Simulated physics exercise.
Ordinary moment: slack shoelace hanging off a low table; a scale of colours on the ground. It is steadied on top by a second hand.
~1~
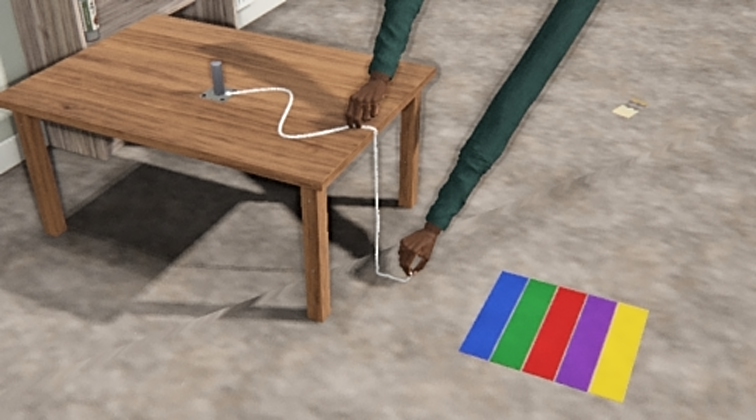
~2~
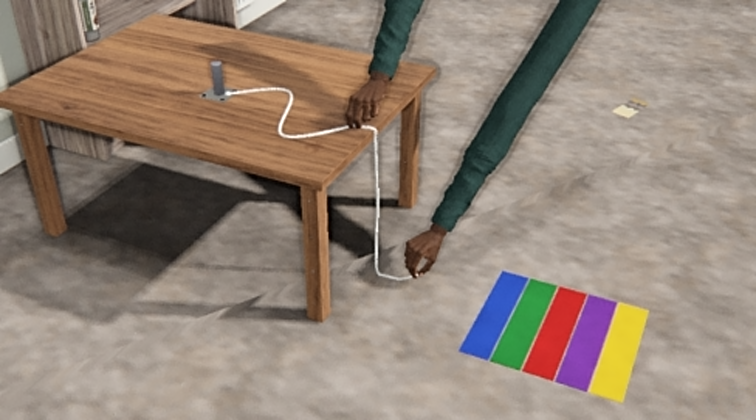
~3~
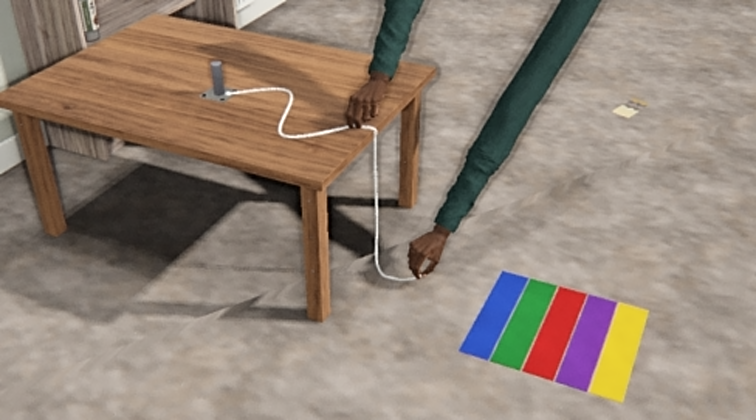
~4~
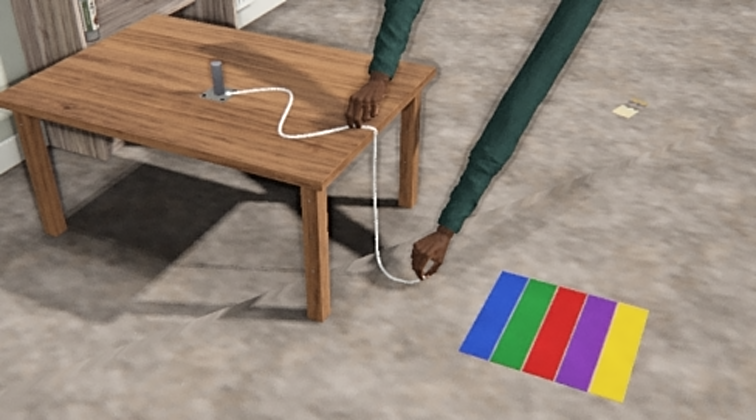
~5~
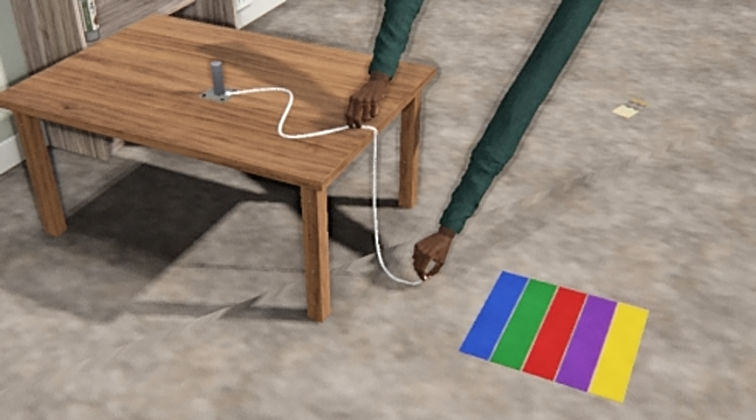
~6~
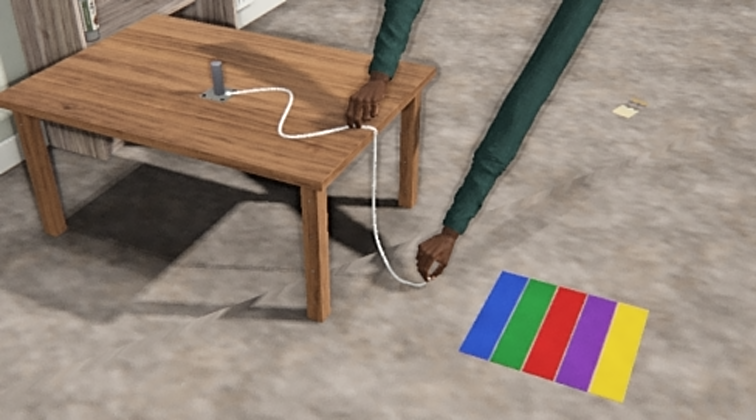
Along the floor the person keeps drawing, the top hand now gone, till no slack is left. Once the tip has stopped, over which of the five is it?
Over the yellow strip.
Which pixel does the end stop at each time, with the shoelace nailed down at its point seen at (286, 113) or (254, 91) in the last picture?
It would be somewhere around (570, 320) the first time and (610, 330) the second.
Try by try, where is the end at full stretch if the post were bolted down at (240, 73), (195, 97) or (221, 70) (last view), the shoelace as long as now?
Around (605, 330), (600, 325) and (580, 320).
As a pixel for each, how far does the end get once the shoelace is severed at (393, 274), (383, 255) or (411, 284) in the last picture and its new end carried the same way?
In order, it comes to rest around (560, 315), (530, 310) and (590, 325).
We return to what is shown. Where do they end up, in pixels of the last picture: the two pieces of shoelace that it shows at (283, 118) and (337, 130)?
First one: (334, 122); second one: (413, 165).
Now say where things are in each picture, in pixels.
In the first picture, end (411, 273); blue (481, 340); green (513, 349); red (544, 359); purple (577, 369); yellow (611, 379).
In the second picture, end (417, 275); shoelace through (258, 90) (287, 110) (303, 136) (374, 131) (377, 196) (376, 258).
In the third picture, end (421, 276).
In the fourth picture, end (424, 277); shoelace through (258, 90) (287, 110) (303, 136) (374, 131) (375, 196) (378, 258).
In the fifth picture, end (426, 277).
In the sixth picture, end (429, 278); shoelace through (258, 90) (287, 110) (303, 136) (374, 131) (374, 195) (384, 258).
Soon after, end near (566, 318); over red.
Then, end near (601, 328); over purple.
At full stretch, end near (623, 334); over yellow. The yellow one.
